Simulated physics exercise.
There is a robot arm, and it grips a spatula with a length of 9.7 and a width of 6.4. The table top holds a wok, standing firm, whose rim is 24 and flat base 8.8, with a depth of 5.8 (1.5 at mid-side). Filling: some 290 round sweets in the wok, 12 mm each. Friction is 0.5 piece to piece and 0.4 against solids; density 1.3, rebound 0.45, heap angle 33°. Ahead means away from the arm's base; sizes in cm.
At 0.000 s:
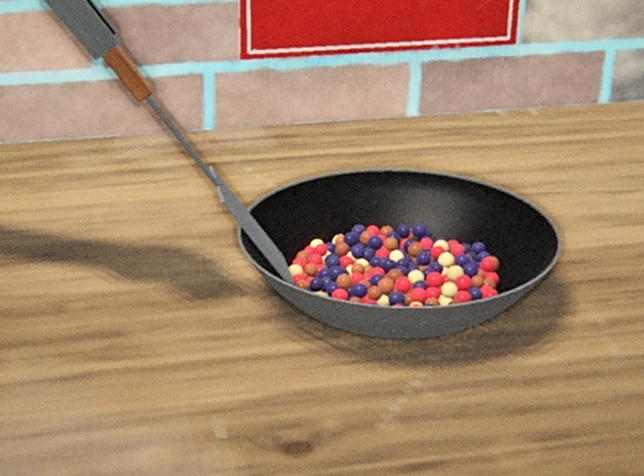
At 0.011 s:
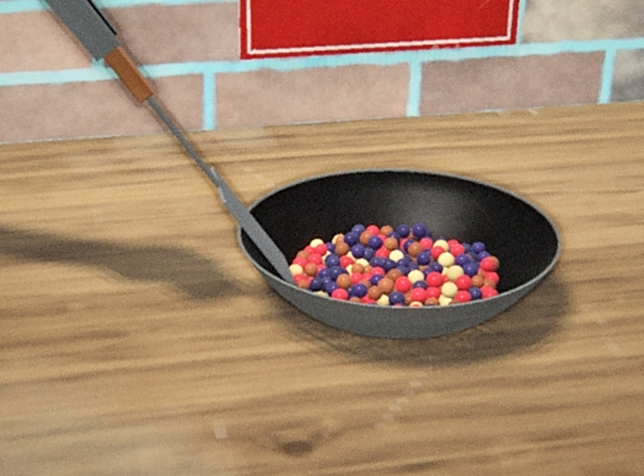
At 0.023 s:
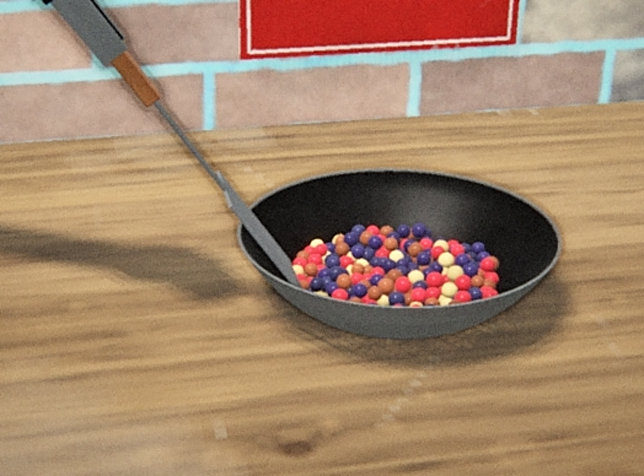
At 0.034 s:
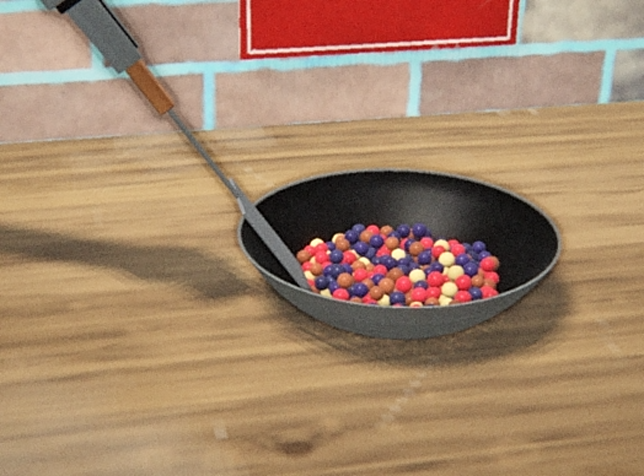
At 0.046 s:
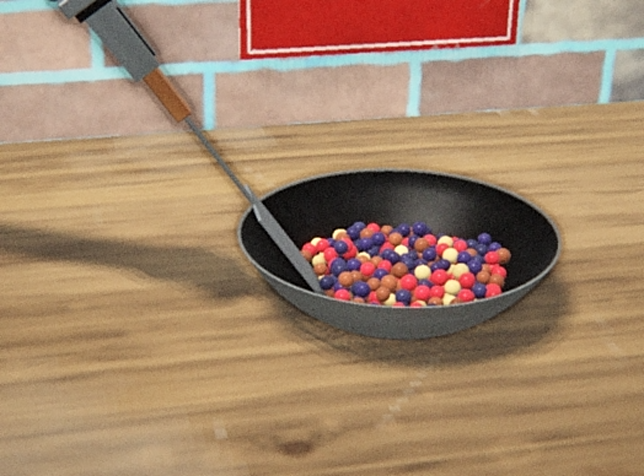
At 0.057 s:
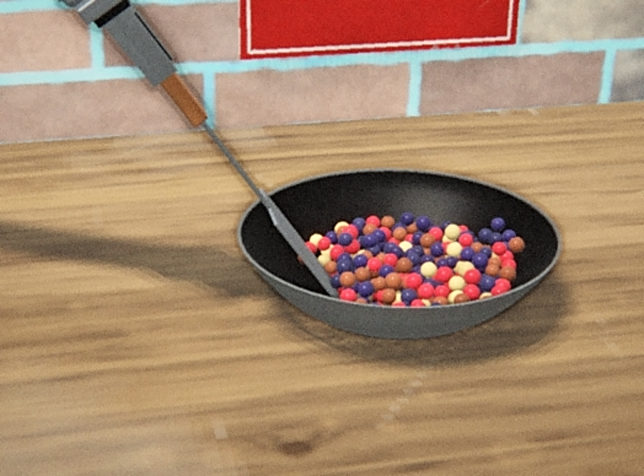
On a wooden table top before a brick wall with pale blue joints and a red panel, a fixed camera looks slightly down. A dark wok right of centre holds a heap of small red, purple, brown and cream balls, with a grey spatula on a robot arm reaching in from the upper left. The spatula barely moves at first, then slides rightward into the wok, pushing the heap a little to the right.
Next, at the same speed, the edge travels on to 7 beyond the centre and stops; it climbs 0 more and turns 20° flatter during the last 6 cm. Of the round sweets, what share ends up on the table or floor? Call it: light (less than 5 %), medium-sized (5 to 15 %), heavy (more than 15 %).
It comes out heavy.
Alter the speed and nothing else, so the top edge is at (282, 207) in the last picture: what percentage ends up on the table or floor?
Some 30 percent.
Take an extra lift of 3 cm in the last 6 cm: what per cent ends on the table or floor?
It comes to around 20 percent.
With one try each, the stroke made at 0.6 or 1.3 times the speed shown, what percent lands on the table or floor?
Estimates, in order: 10 % and 30 %.
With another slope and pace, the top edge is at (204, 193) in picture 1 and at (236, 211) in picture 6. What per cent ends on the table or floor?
5 %.
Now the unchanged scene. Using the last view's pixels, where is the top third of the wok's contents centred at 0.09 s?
It sits at about (470, 243).
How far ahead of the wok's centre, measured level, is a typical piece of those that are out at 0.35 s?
About 16 cm.
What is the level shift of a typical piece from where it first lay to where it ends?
I'd guess close to 7 centimetres.
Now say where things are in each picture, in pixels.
The first frame shows spatula top edge at (216, 183), sloping 56°; upper third of the load around (398, 270), from x 295 to 490, top at y 230; 293 in the wok.
The second frame shows spatula top edge at (217, 184), sloping 56°; upper third of the load around (398, 270), from x 295 to 490, top at y 230.
The third frame shows spatula top edge at (224, 188), sloping 56°; upper third of the load around (398, 270), from x 295 to 490, top at y 230.
The fourth frame shows spatula top edge at (237, 195), sloping 56°; upper third of the load around (397, 269), from x 305 to 490, top at y 230.
The fifth frame shows spatula top edge at (252, 202), sloping 56°; upper third of the load around (403, 266), from x 305 to 500, top at y 230.
The sixth frame shows spatula top edge at (268, 206), sloping 56°; upper third of the load around (419, 255), from x 305 to 515, top at y 220; 293 in the wok.
After 0.09 s, sloping 56°, highest piece 8 above the table; 292 in the wok, 1 on the blade or in flight.
After 0.13 s, sloping 49°, highest piece 10 above the table; 286 in the wok, 7 on the blade or in flight.
After 0.35 s, sloping 36°, highest piece 7 above the table; 229 in the wok, 61 on the table or floor, 3 on the blade or in flight.
After 1.40 s, sloping 36°, highest piece 6 above the table; 228 in the wok, 65 on the table or floor.
At rest, 228 in the wok, 65 on the table or floor. That is 22 % on the table or floor.
